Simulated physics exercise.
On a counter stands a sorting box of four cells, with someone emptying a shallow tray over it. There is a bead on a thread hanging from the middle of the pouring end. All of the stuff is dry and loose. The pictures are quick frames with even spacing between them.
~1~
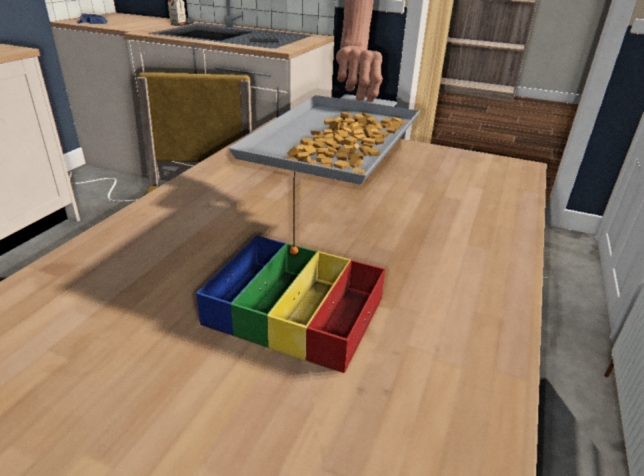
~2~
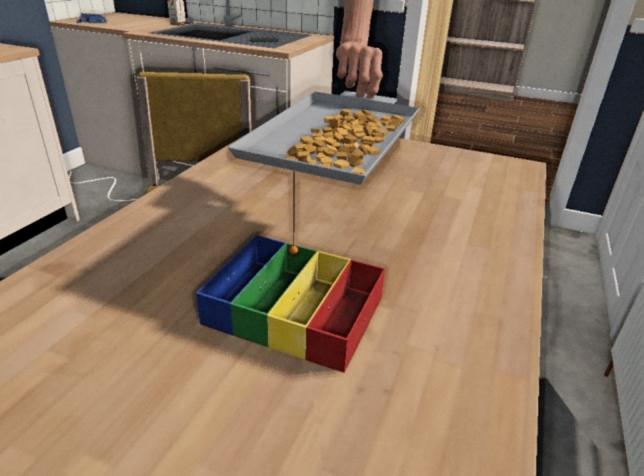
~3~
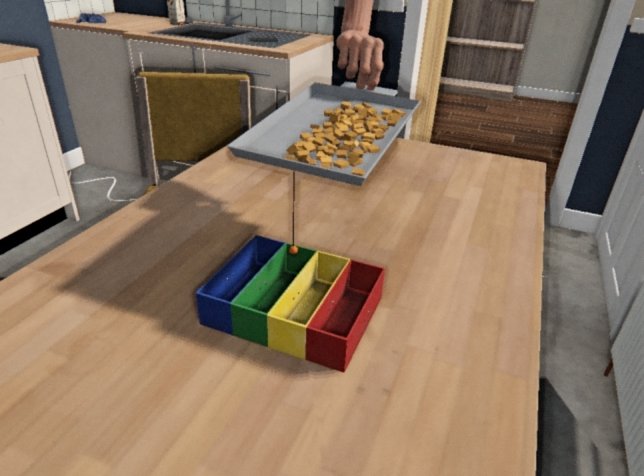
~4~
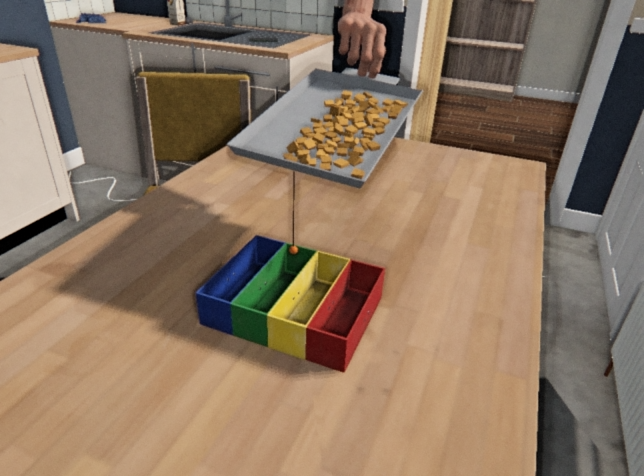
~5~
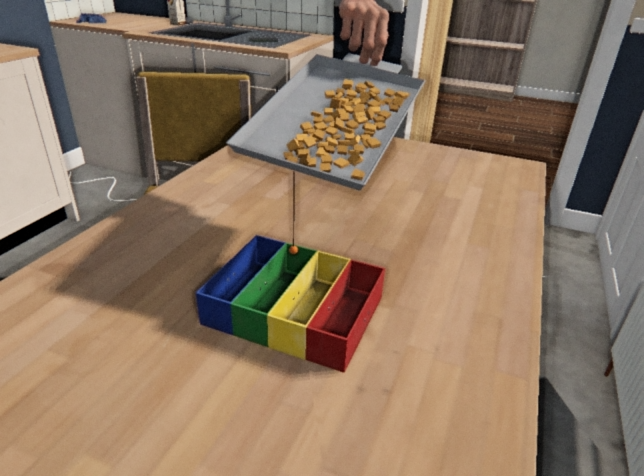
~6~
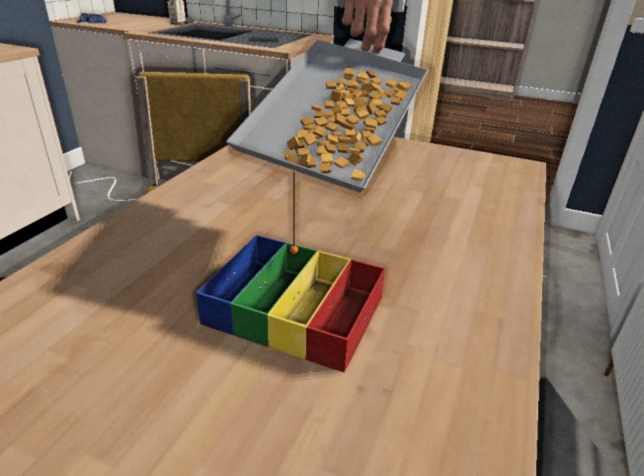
In a kitchen, a hand holds a shallow gray tray of golden cereal squares above a blue, green, yellow and red sorting box on a wooden counter. The tray stays nearly level at first, then its far side gradually lifts while the pouring end dips slightly toward its right corner.
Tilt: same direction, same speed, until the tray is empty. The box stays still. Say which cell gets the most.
Red.
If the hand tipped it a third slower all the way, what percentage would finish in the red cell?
Around 70 percent.
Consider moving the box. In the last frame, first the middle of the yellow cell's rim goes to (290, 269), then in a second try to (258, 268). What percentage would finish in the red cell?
First try: Roughly 30 per cent; second try: Roughly 10 per cent.
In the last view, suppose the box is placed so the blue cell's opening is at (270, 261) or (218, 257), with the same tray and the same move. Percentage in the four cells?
Well, you'd get about 100 per cent and then about 30 per cent.
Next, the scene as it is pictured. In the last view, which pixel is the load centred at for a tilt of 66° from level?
Near the pixel (355, 180).
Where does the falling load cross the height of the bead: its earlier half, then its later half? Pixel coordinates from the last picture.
The leading part at (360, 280), the rest of it at (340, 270).
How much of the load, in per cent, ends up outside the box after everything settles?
It comes to some 10 in a hundred.
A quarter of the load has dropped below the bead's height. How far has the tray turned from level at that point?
Reading: Some 75°.
Soon after the last picture, tray tipped steeply; most on the tray; a stray few in the red cell; about a quarter falling or outside the box.
A little later, tray tipped past a quarter turn; about two thirds in the red cell; about a quarter in the yellow cell; a stray few in the green cell; a small part falling or outside the box.
Later still, tray tipped past a quarter turn; about two thirds in the red cell; about a quarter in the yellow cell; a stray few in the green cell; a small part falling or outside the box.
At rest, tray tipped past a quarter turn; about two thirds in the red cell; about a quarter in the yellow cell; a stray few in the green cell; none in the blue cell; a small part outside the box.
